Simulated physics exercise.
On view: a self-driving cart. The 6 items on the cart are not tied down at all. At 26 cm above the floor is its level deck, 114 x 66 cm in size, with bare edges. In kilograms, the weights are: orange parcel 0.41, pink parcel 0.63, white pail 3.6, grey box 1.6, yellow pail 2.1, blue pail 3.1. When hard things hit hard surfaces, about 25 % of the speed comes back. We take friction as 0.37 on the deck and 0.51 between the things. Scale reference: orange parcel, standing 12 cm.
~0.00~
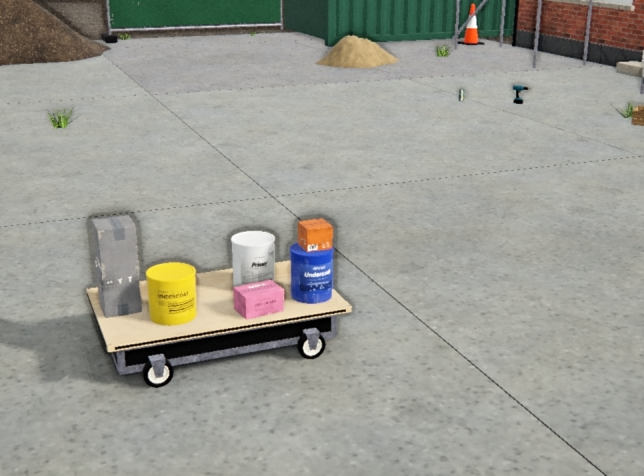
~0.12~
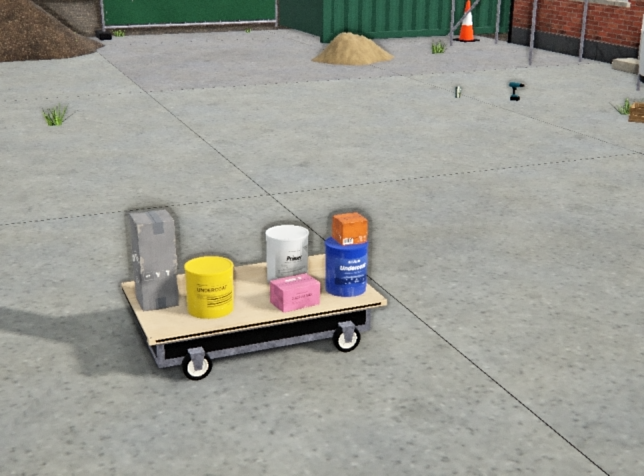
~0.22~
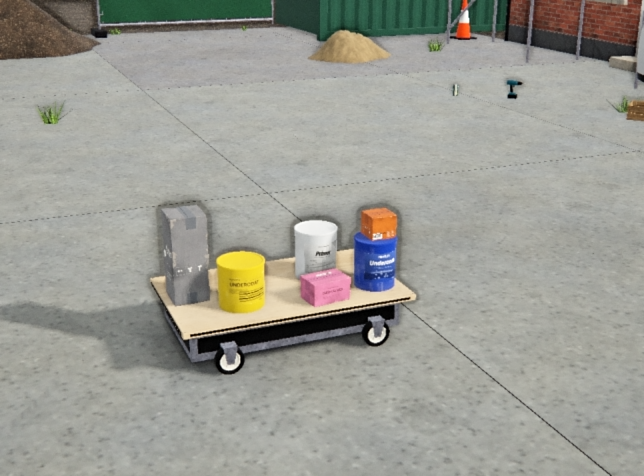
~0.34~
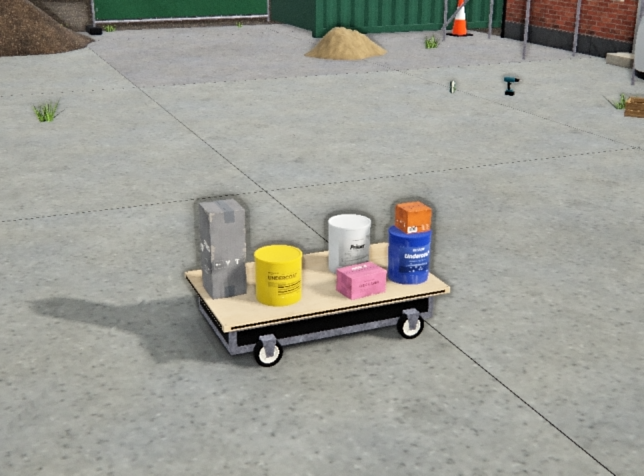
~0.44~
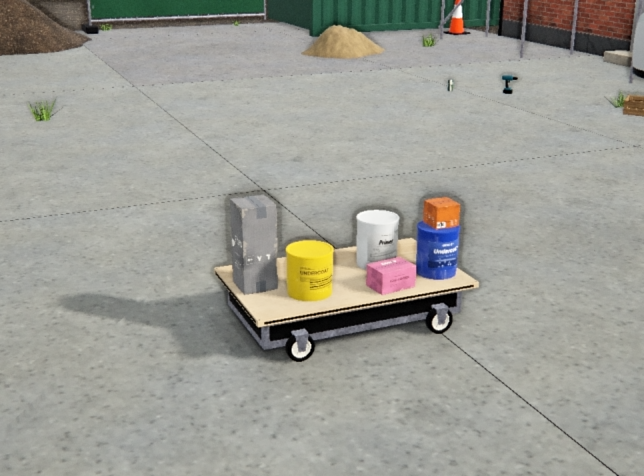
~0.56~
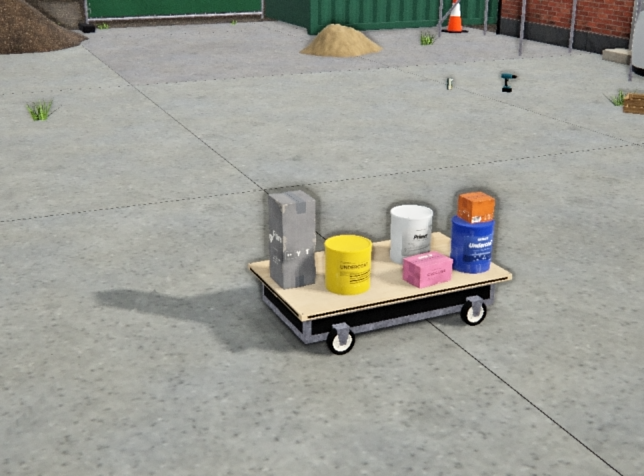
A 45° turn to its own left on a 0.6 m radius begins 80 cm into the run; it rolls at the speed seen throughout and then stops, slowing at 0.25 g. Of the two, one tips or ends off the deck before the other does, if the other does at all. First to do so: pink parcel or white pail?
The first.
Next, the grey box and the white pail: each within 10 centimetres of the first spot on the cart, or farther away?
As for the grey box, it remains where it was, and the white pail winds up somewhere else.
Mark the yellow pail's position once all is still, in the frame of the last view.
Resting point, approx. (461, 198) px.
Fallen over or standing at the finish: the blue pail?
Well, the blue pail tumbles down.
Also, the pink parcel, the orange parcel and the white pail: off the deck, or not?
Observed: Pink parcel exits its support; orange parcel exits its support; white pail remains in bounds.
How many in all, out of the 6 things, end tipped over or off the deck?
Total count: 3.
After 0.76 s, cart 122 cm along, turned 26°; orange parcel, pink parcel and blue pail now off the deck; white pail slid 21 cm near (450, 221); yellow pail slid 3 cm.
After 0.96 s, cart 154 cm along, turned 45°; white pail leaning 4° near (467, 202); yellow pail slid 10 cm; grey box slid 2 cm.
After 1.26 s, cart 192 cm along, turned 45°; white pail slid 35 cm near (478, 184); yellow pail slid 10 cm; grey box slid 3 cm.
At rest (2.1 s), off the deck, orange parcel, pink parcel and blue pail; not toppled but over 10 cm from the start, white pail and yellow pail; grey box in place, give or take 10 cm. Seen from the same camera at the end, pink parcel near (516, 273), white pail near (483, 177). Pink parcel went at 0.72 s; white pail was never lost.
